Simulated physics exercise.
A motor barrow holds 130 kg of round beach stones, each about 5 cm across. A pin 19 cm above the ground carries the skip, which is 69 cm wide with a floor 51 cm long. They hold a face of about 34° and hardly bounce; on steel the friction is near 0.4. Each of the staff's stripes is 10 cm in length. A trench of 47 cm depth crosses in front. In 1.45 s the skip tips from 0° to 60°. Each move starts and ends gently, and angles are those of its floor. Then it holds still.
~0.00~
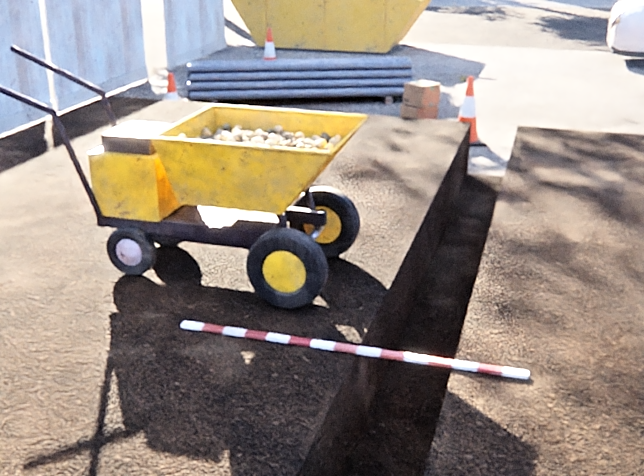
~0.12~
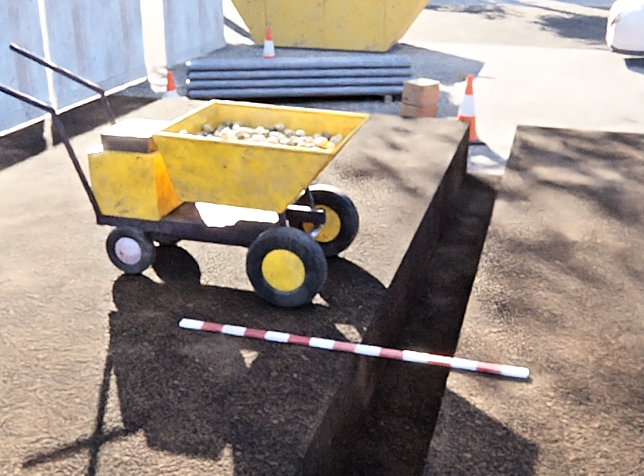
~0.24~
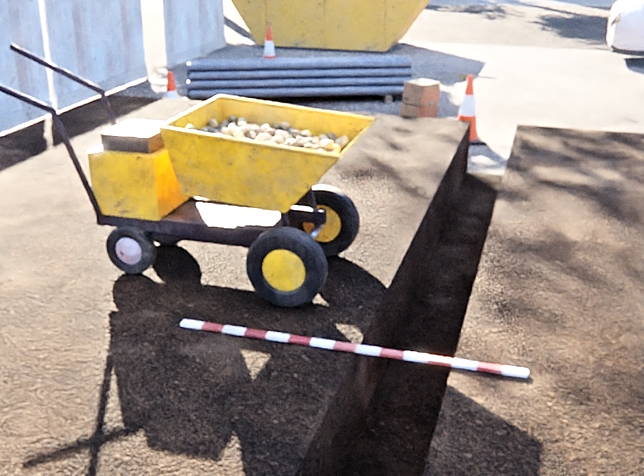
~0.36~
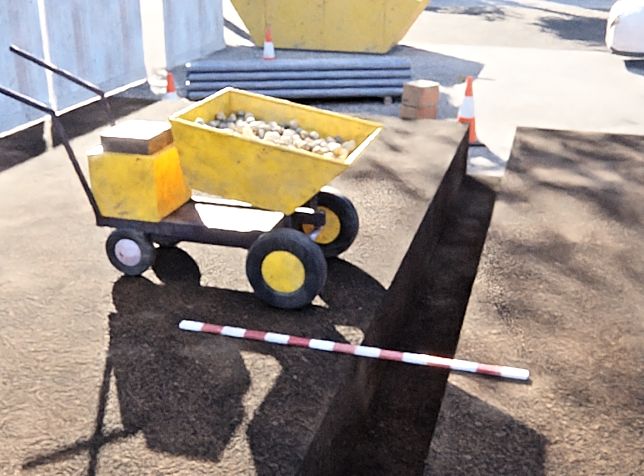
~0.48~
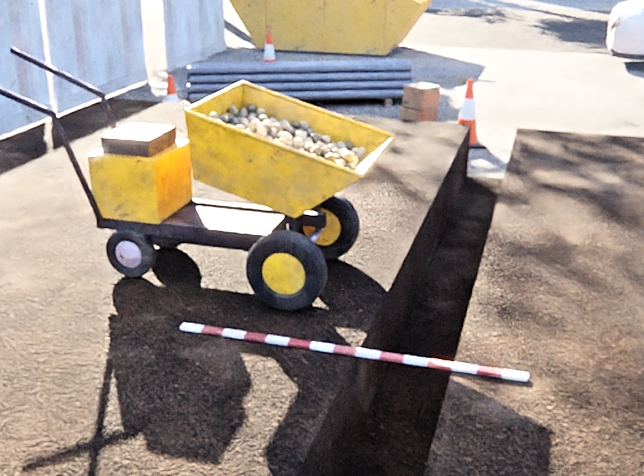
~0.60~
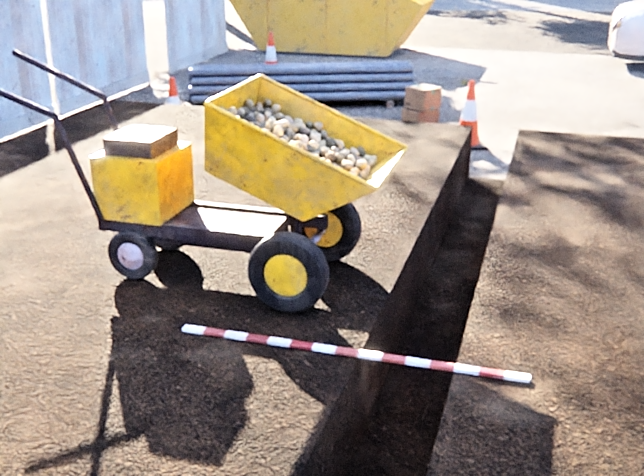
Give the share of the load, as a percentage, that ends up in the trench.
58 %.
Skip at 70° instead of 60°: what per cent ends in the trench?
It would be near 60 per cent.
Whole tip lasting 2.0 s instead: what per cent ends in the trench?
My guess is near 60 percent.
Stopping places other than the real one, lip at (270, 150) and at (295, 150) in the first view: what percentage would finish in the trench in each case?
From the first place around 85 per cent, from the other around 80.
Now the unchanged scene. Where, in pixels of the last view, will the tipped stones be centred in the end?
Their middle lands near (451, 370).
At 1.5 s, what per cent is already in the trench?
About 15%.
After 1.1 s the floor is at 51°; 100 % in the skip; the foremost stones are at (409, 214).
After 1.5 s the floor is at 60°; 82 % in the skip, 15 % in the trench, 3 % past the trench; the foremost stones are at (498, 300).
After 1.9 s the floor is at 60°; 51 % in the skip, 26 % in the trench, 23 % past the trench; the foremost stones are at (586, 320).
After 3.8 s the floor is at 60°; 16 % in the skip, 58 % in the trench, 26 % past the trench; the foremost stones are past the picture's edge.
